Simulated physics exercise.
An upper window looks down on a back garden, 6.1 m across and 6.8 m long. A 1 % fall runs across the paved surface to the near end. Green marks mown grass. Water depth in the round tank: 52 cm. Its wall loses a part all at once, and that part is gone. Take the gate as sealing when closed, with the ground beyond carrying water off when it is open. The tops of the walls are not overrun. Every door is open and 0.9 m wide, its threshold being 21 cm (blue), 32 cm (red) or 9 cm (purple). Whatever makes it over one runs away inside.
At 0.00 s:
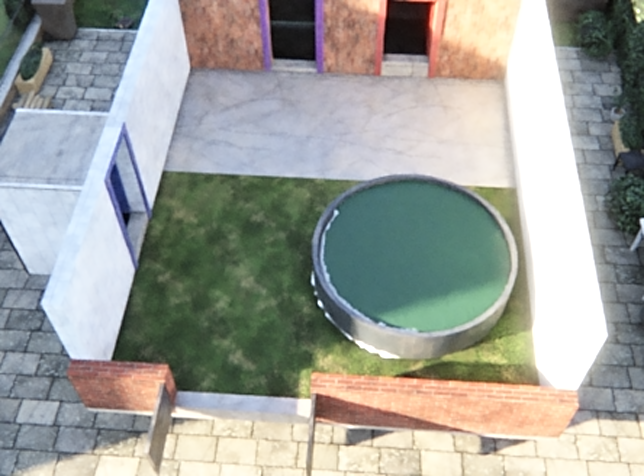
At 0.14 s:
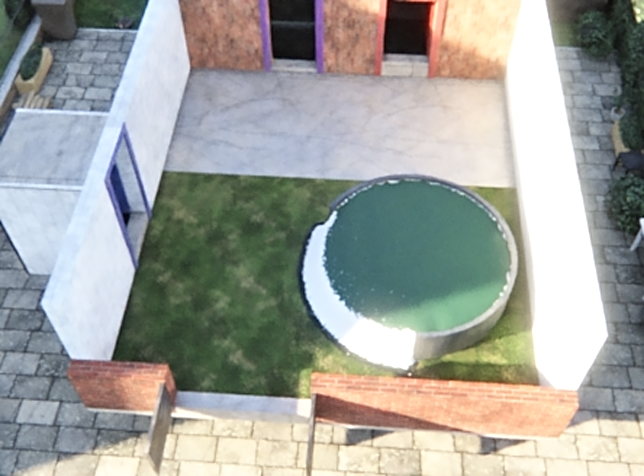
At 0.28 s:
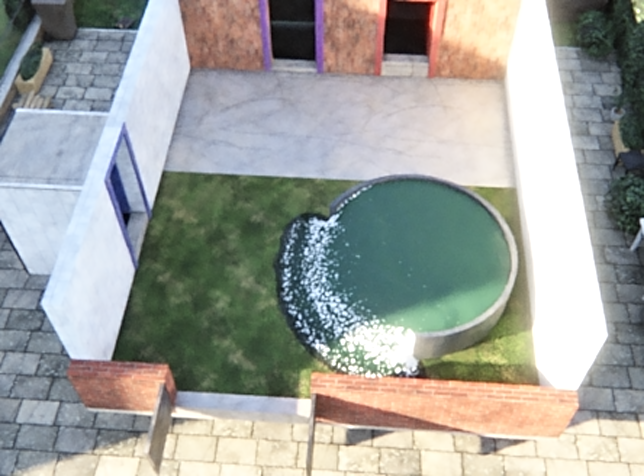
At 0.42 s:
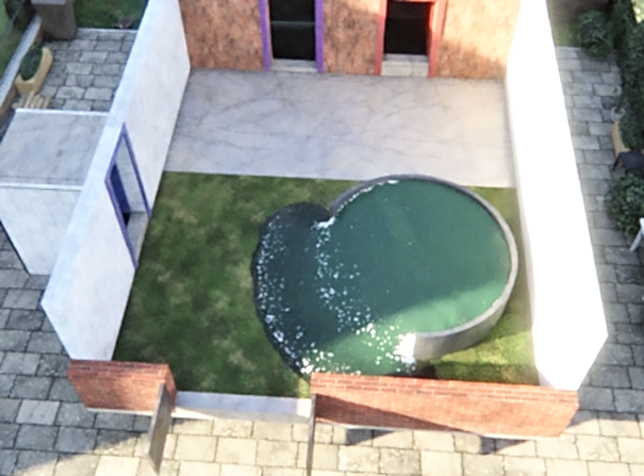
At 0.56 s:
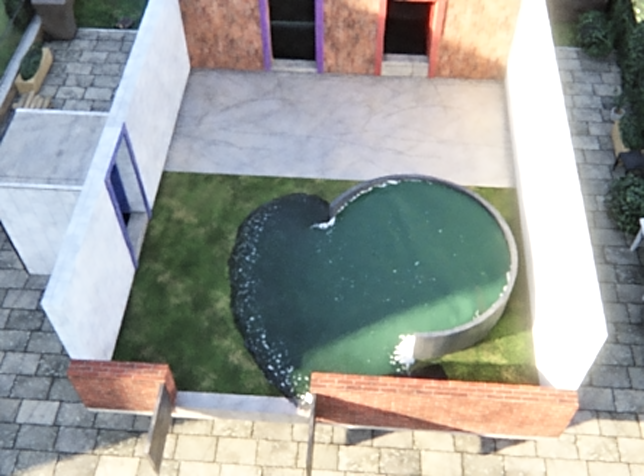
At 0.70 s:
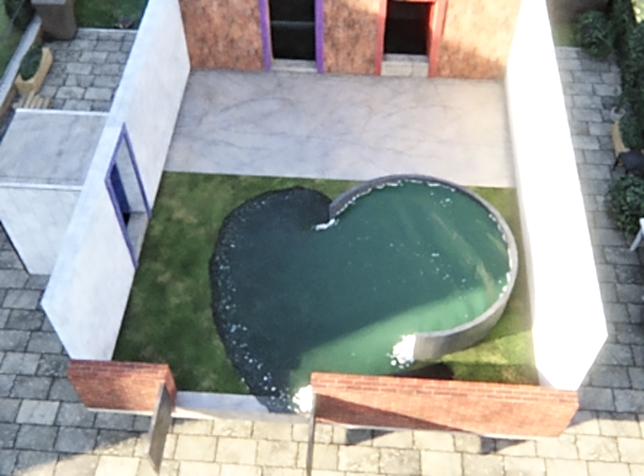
We see a round tank of green water standing on a walled garden's lawn; its left side disappears and water pours out with white foam, spreading leftward across the grass as a dark sheet and reaching the low brick front wall.
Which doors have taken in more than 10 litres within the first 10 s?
Outcome: The inflow at the blue door remains short of the limit, the inflow at the red door remains short of the limit, the inflow at the purple door remains short of the limit.
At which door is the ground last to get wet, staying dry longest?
That would be the red one.
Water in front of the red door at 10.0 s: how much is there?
About 4.0 cm.
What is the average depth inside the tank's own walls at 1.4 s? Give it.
It averages close to 32 cm.
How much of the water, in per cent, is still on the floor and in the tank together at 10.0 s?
Around 64 per cent of the water.
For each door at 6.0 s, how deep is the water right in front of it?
In cm: Blue 10, red 0, purple 3.
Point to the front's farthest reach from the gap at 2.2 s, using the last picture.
I'd mark it close to (159, 184).
After 1.4 s water covers 35 % of the floor and is deepest (30 cm) near (348, 401); blue door not reached, red door not reached, purple door not reached.
After 2.2 s water covers 45 % of the floor and is deepest (32 cm) near (108, 374); blue door 15 cm at the sill, 0 L in, red door not reached, purple door not reached.
After 3.5 s water covers 50 % of the floor and is deepest (28 cm) near (117, 386); blue door 20 cm at the sill, 0 L in, red door not reached, purple door not reached.
After 6.0 s water covers 70 % of the floor and is deepest (13 cm) near (348, 401); blue door 10 cm at the sill, 0 L in, red door not reached, purple door not reached.
After 10.0 s water covers 100 % of the floor and is deepest (10 cm) near (527, 365); blue door 5 cm at the sill, 0 L in, red door 4 cm at the sill, 0 L in, purple door 4 cm at the sill, 0 L in.
